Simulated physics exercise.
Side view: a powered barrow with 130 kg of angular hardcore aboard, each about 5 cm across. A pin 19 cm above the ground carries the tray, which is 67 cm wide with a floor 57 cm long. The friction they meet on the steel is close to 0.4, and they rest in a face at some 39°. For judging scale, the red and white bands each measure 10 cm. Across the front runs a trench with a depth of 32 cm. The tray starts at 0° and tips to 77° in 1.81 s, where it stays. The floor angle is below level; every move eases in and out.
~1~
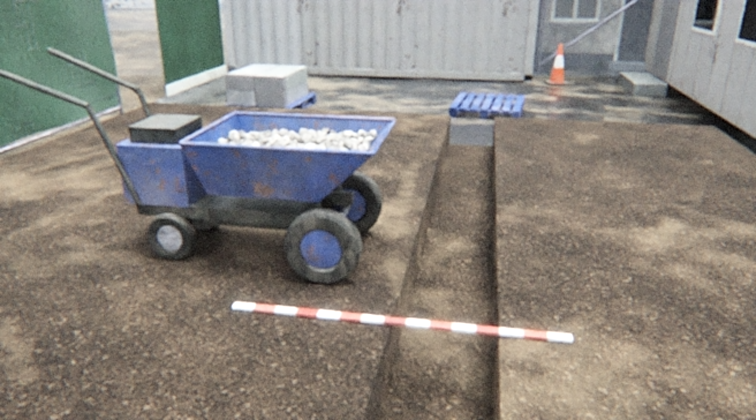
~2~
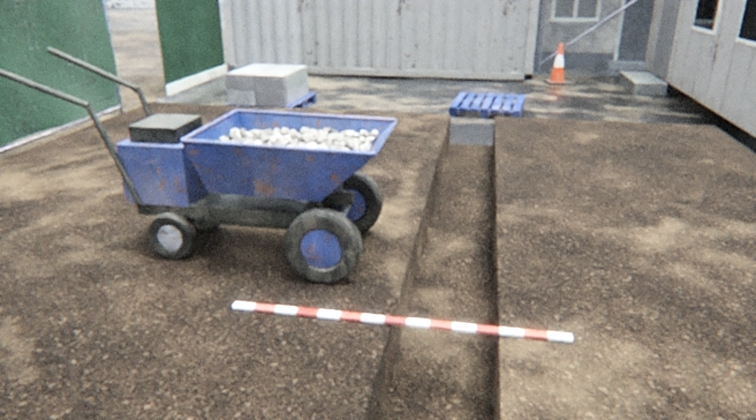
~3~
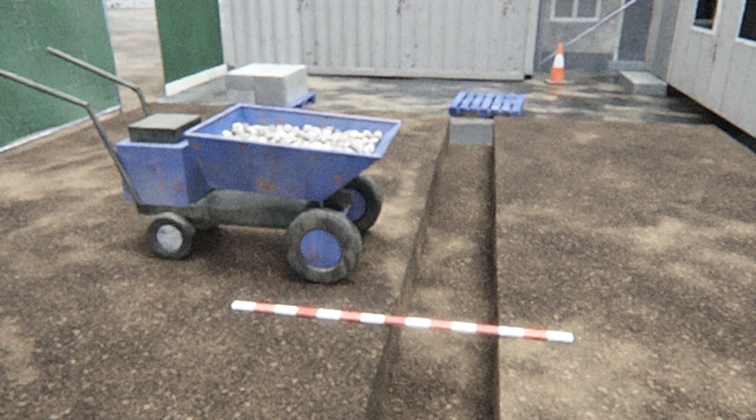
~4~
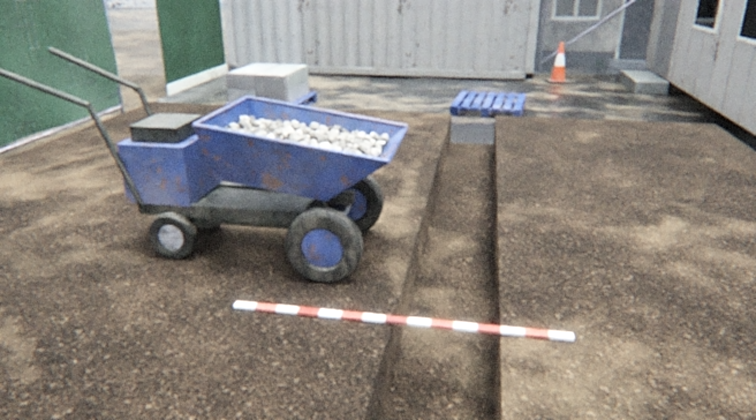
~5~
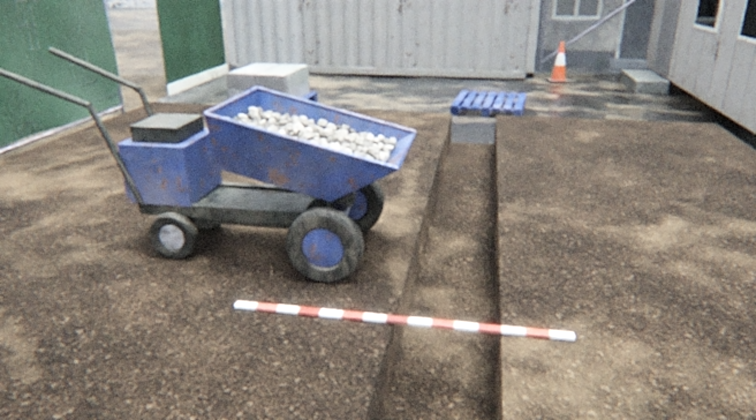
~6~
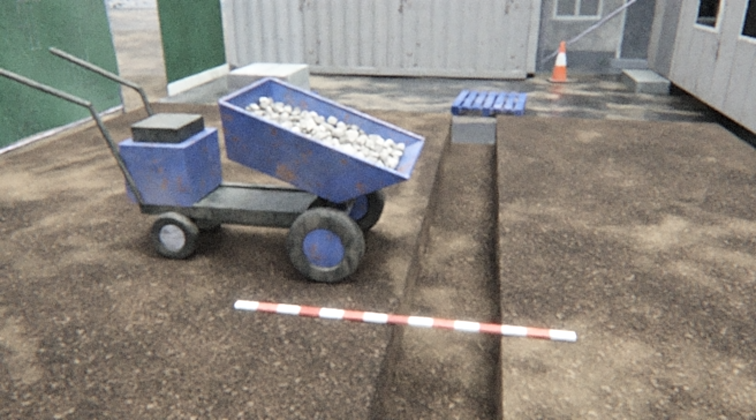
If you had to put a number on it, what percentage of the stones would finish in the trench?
I'd put it at about 100 percent.
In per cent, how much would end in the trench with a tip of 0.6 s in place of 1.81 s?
Expected share: Around 85%.
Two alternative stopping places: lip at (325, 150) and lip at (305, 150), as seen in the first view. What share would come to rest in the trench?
Estimates: 85 % then 55 %.
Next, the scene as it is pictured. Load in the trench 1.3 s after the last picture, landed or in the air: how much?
About 75 per cent by then.
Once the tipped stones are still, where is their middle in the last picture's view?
Roughly at (464, 303).
Then, 0.8 s after the last picture the floor is at 65°, 99 % in the tray, 1 % in the trench; the foremost stones are at (459, 262).
Then, 1.3 s after the last picture the floor is at 77°, 25 % in the tray, 75 % in the trench; the foremost stones are at (503, 282).
Then, 1.7 s after the last picture the floor is at 77°, 2 % in the tray, 97 % in the trench; the foremost stones are at (510, 270).
Then, 3.6 s after the last picture the floor is at 77°, 0 % in the tray, 100 % in the trench; the foremost stones are at (510, 285).
